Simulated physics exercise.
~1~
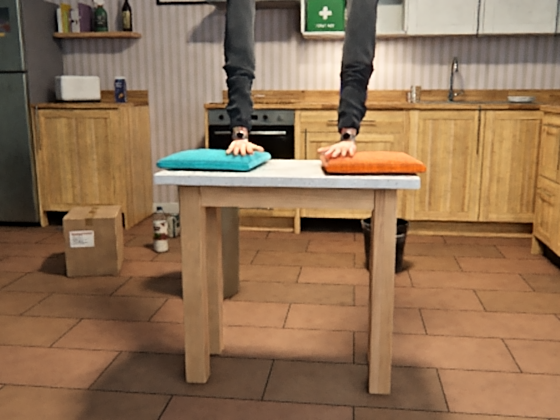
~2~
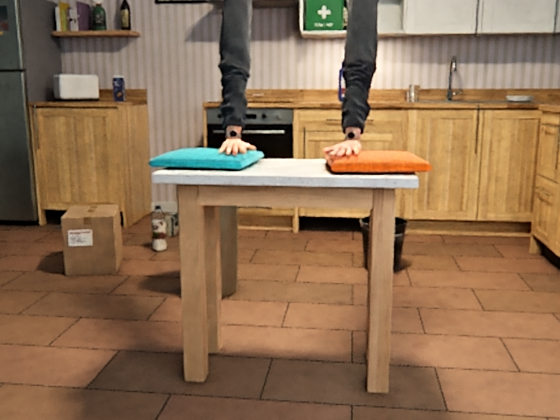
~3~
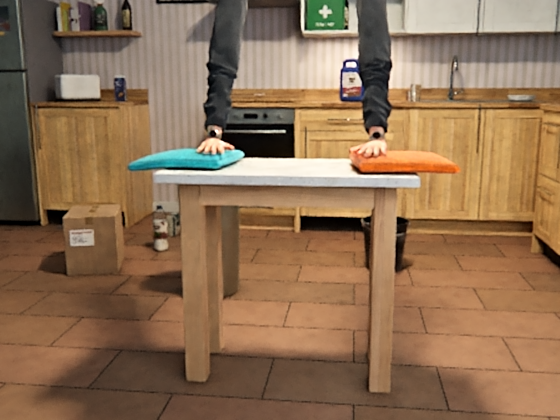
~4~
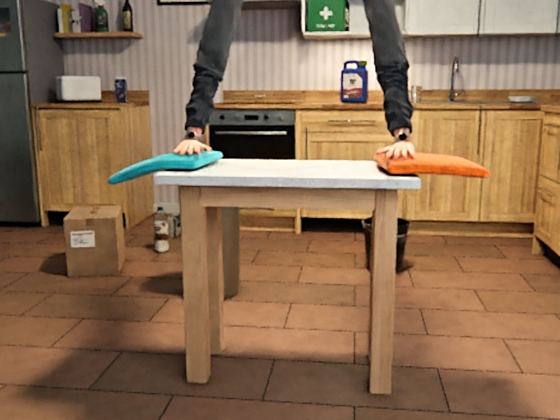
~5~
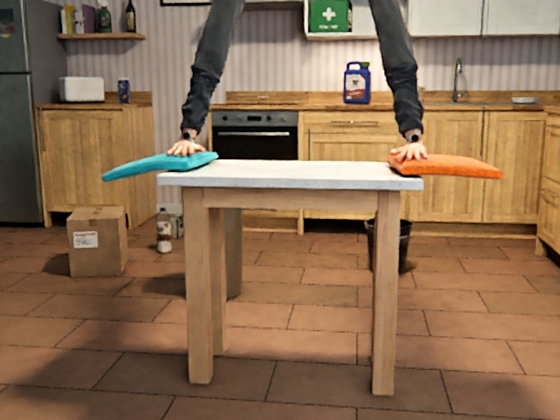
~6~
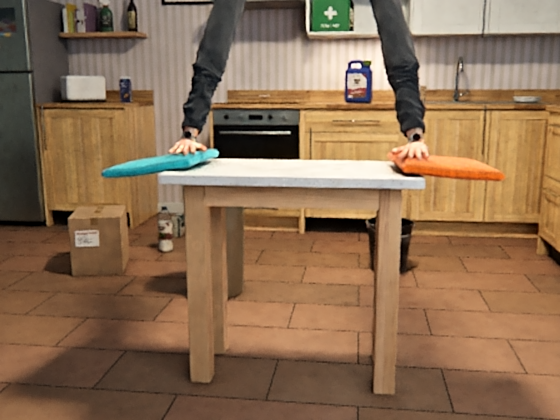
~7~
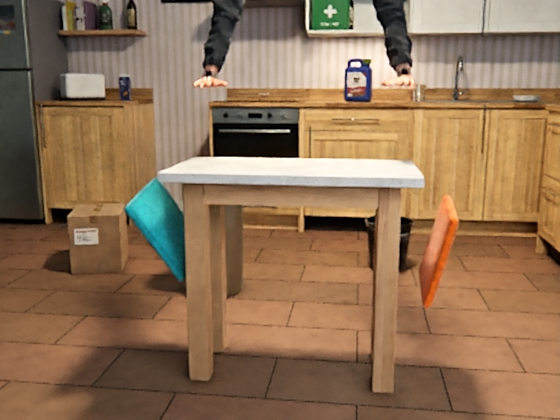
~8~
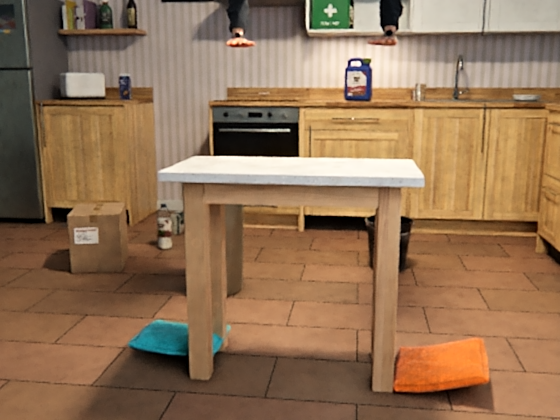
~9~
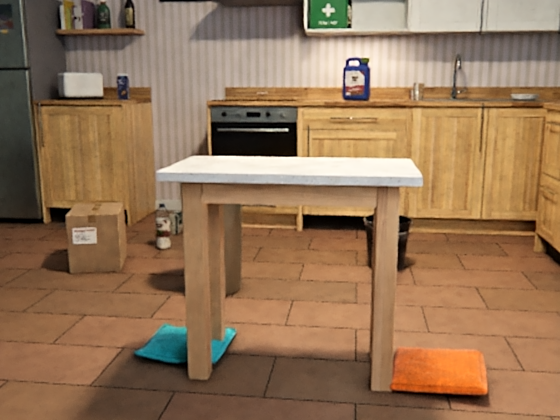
In the video, two hands slide a turquoise pad left and an orange pad right to opposite ends of a small table in a kitchen, then let go and withdraw upward. Both pads tip off the ends and fall, coming to rest on the tiled floor.
